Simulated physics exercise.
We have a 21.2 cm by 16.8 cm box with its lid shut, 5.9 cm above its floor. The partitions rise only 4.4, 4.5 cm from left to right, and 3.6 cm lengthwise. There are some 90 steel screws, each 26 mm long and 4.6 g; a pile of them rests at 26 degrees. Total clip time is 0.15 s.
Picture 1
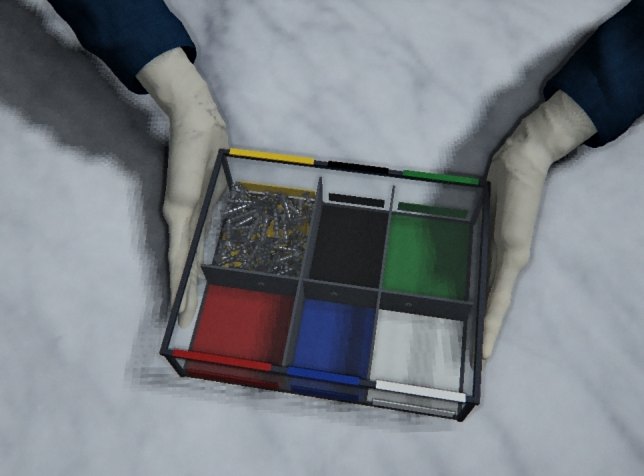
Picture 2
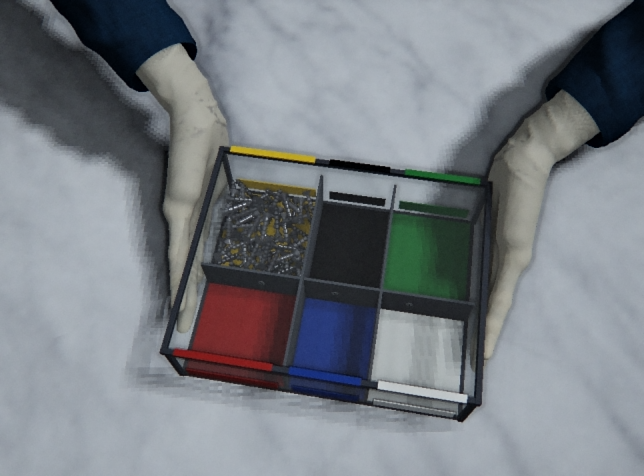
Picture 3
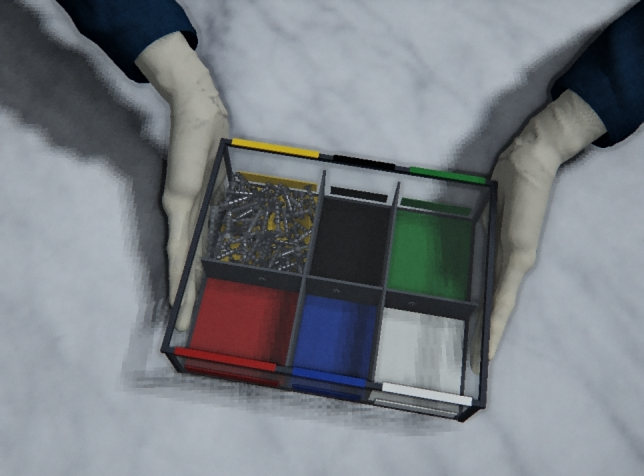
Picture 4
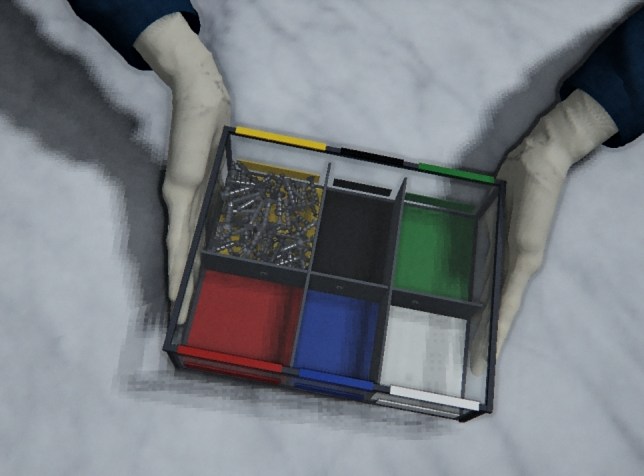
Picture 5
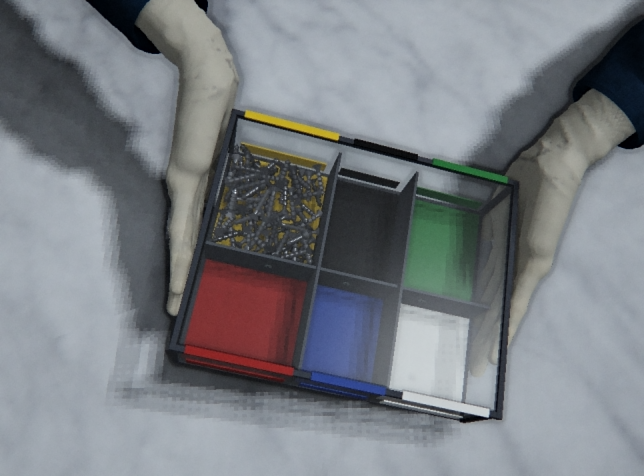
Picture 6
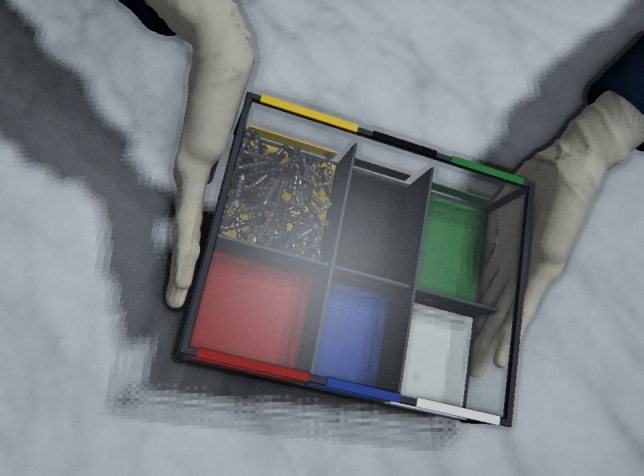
The clip shows two hands holding a closed, clear-lidded box with six coloured compartments, a pile of steel screws in the yellow one at upper left, as they gradually tilt it, its right front corner lowest.
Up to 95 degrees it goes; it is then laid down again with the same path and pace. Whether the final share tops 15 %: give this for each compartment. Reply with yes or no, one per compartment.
Red compartment no, blue compartment no, green compartment no, yellow compartment yes, white compartment no, black compartment no.
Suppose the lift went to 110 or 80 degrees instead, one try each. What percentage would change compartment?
About 25 and 25 per cent.
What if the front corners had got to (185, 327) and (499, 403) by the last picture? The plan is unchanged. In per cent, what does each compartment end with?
Red 0; blue 0; green 10; yellow 85; white 5; black 5.
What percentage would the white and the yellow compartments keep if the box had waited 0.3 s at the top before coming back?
Final amounts would be white 20% and yellow 75%.
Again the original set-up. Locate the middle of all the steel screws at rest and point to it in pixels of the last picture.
Estimated resting centre: Around (286, 262).
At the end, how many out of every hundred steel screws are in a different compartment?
That comes to close to 25 percent.
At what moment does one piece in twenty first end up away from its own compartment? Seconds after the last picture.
Around 0.35 seconds.
Then, 0.40 s after the last picture, tilt 94 degrees; yellow 90 %, black 5 %.
Then, 0.67 s after the last picture, tilt 38 degrees; red 10 %, blue 5 %, green 5 %, yellow 80 %, white 5 %.
Then, 1.04 s after the last picture, tilt 0 degrees; red 10 %, blue 5 %, green 5 %, yellow 75 %, white 5 %.
In the end, red 10 %, blue 5 %, green 5 %, yellow 75 %, white 5 %, black 0 %.
